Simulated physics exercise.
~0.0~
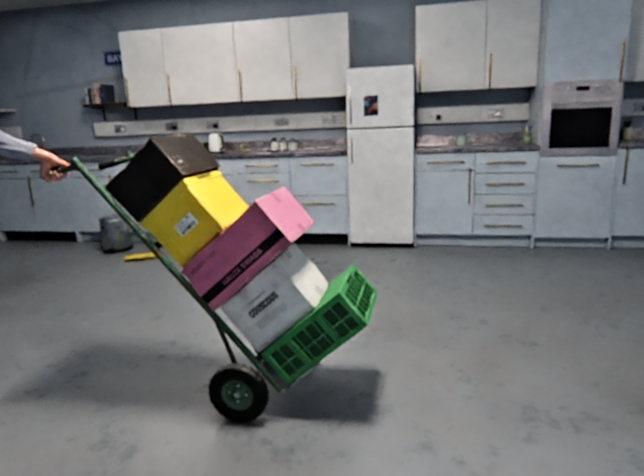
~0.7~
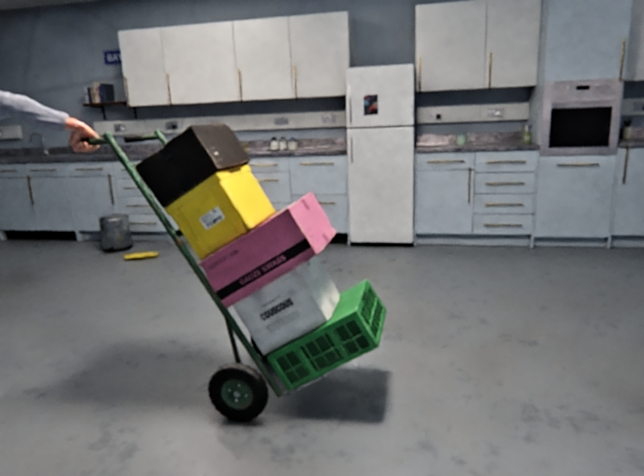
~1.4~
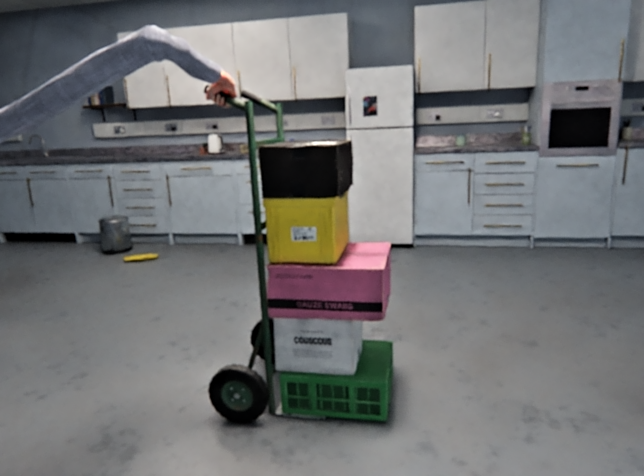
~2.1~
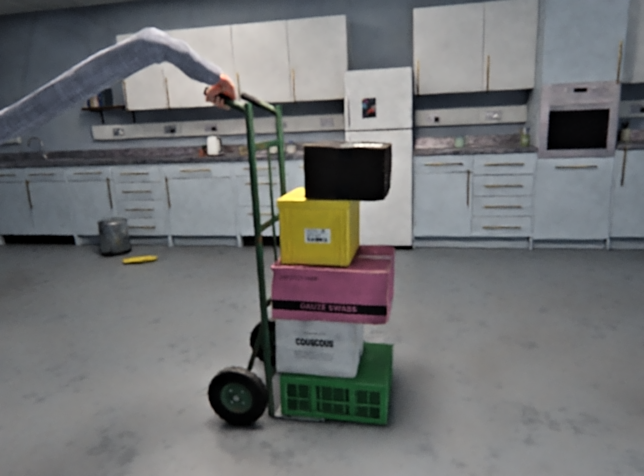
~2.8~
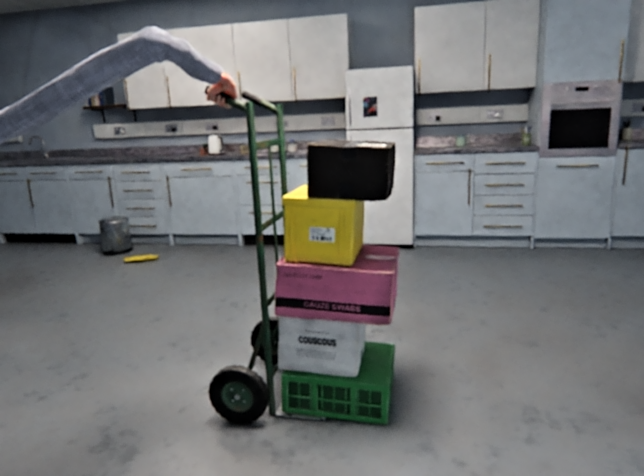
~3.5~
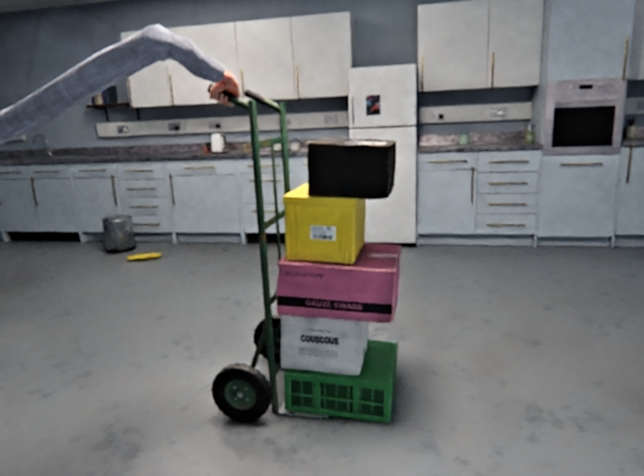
A green hand truck stacked with a green crate and four boxes was tipped upright by someone's hand in a kitchen, and as it stopped, the black box on top slid right, ending up jutting over the yellow one without anything falling.
